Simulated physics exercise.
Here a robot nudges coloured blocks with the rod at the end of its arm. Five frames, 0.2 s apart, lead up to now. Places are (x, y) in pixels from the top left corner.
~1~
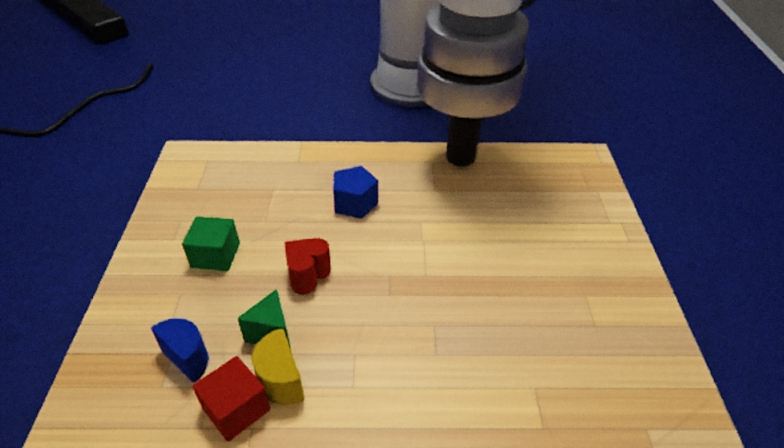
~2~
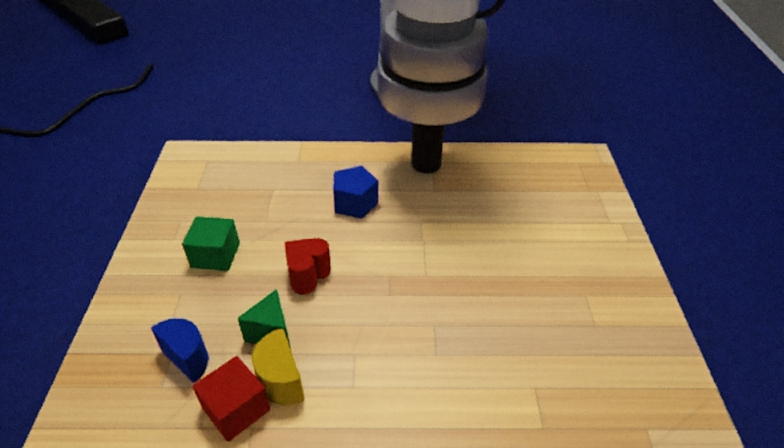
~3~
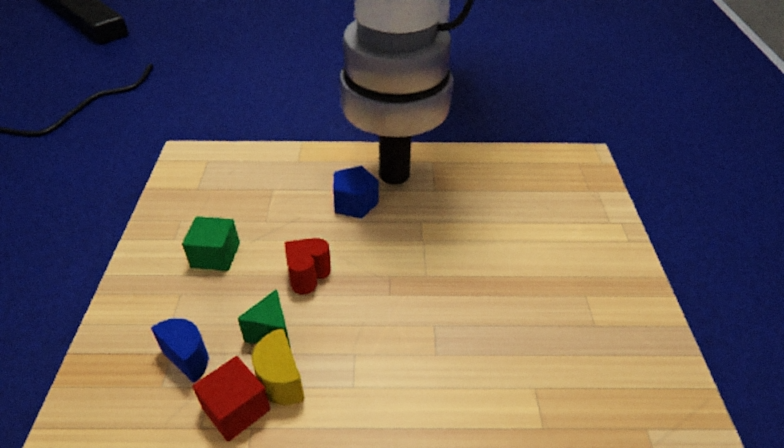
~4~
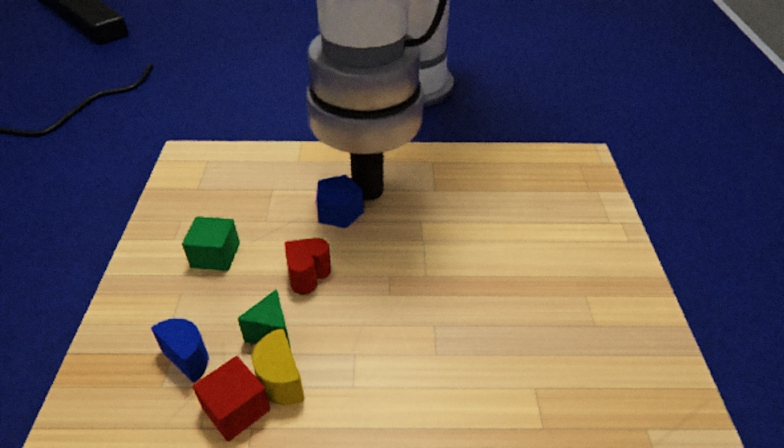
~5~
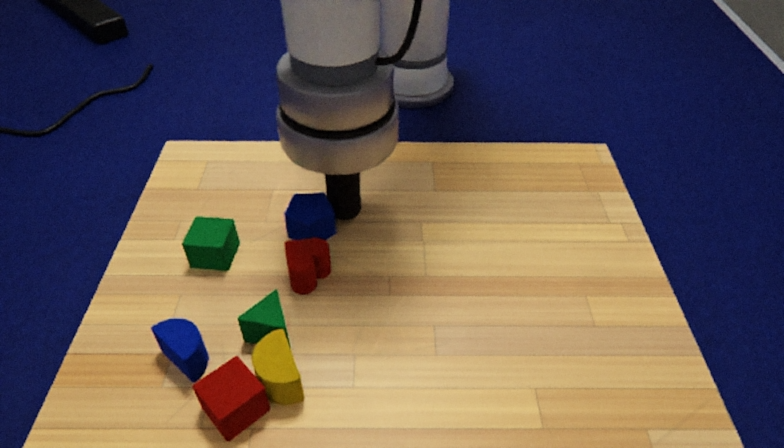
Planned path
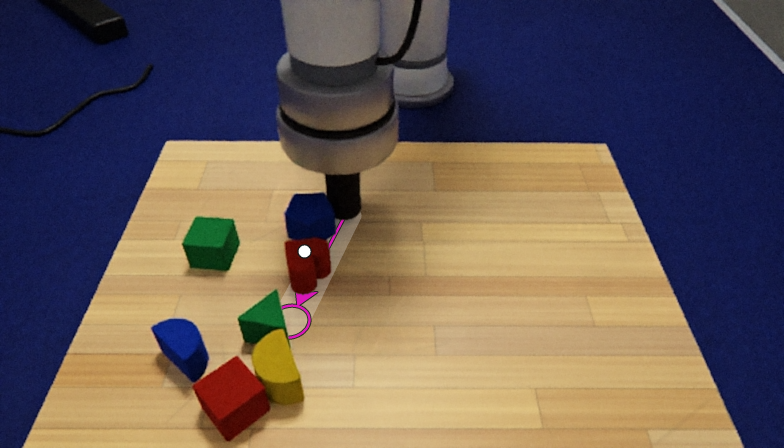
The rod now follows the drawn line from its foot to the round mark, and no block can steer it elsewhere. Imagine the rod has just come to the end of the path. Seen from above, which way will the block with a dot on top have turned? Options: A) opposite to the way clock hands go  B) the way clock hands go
B
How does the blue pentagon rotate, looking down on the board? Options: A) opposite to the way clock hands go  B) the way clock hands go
My pick is B.
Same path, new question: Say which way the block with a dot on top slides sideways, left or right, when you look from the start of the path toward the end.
Right-hand side.
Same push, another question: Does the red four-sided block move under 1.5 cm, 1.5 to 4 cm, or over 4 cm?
Less than 1.5 cm.
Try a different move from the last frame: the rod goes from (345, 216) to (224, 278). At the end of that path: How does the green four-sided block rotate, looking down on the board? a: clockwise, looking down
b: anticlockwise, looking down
Correct choice: A.
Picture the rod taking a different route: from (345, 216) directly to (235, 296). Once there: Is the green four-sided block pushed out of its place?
Yes, it checks out.
Path on the board, in a line from (345, 216) to (290, 321); the dot is on the red heart-shaped block.
On the path given first. One third of the way, rod (327, 241); blue pentagon (288, 217), turned 30° clockwise.
Two thirds of the way, rod (309, 276); green triangle (260, 318), turned 30° anticlockwise; red heart-shaped block (277, 281), turned 55° clockwise; blue pentagon (287, 217), turned 35° clockwise.
At the end, rod (288, 315); red four-sided block in place; green triangle (237, 337), turned 55° anticlockwise; yellow D-shaped block in place; red heart-shaped block (244, 304), turned 85° clockwise; blue pentagon (287, 217), turned 35° clockwise.
